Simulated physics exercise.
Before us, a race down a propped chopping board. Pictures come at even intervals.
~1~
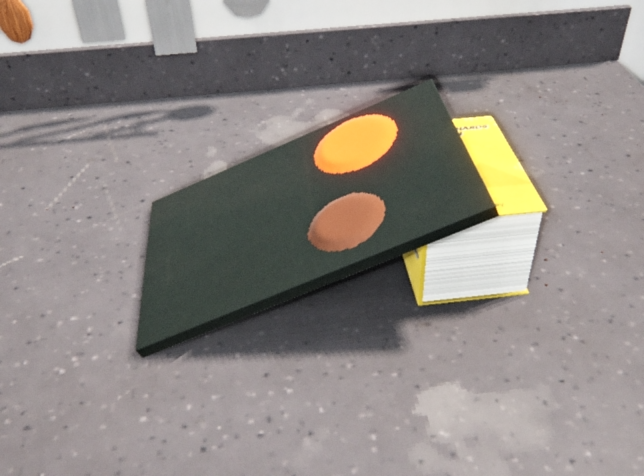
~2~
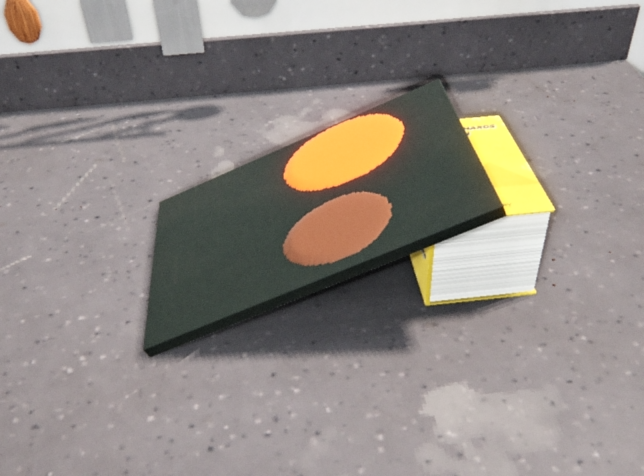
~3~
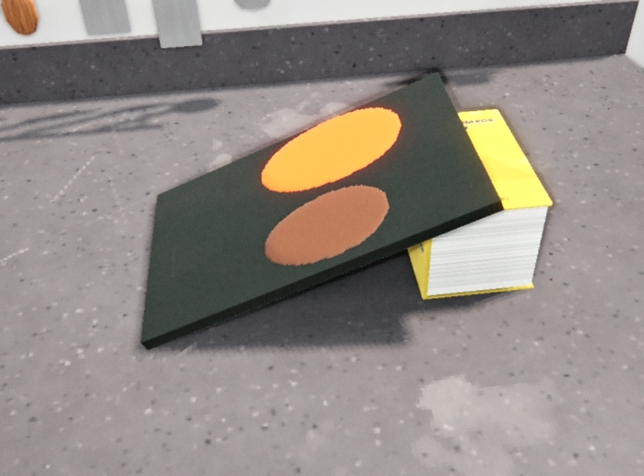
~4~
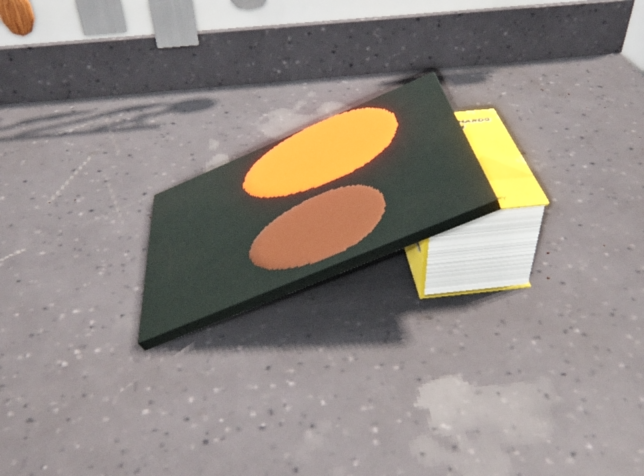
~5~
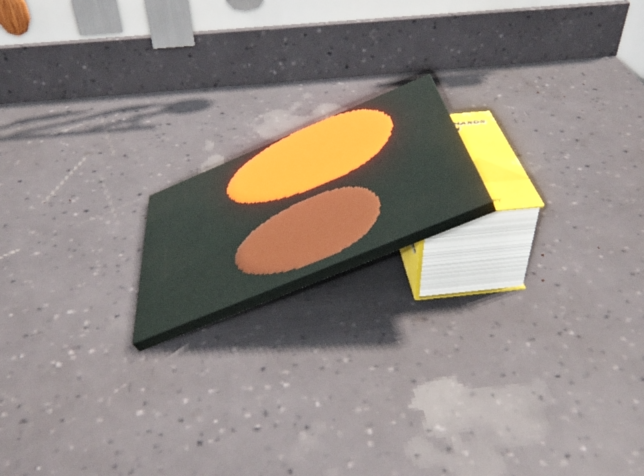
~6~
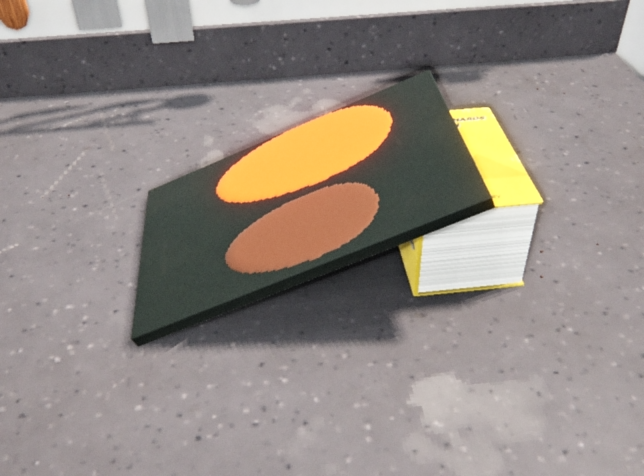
The footage shows a dark board propped on a thick yellow book, with an orange patch and a brown patch of liquid on it, both stretching steadily down the slope toward the lower left, spreading more slowly later on.
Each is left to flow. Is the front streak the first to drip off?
No, the back one drips off first.
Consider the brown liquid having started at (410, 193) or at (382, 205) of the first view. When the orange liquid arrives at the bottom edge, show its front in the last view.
Try one: About (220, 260); try two: About (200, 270).
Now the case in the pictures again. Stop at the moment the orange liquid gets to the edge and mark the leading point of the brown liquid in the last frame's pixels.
Look near (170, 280) for the tip.
A moment on, the brown liquid is three quarters of the way down; the orange liquid is close to the edge.
When it is over, the brown liquid is close to the edge; the orange liquid is at the low edge.
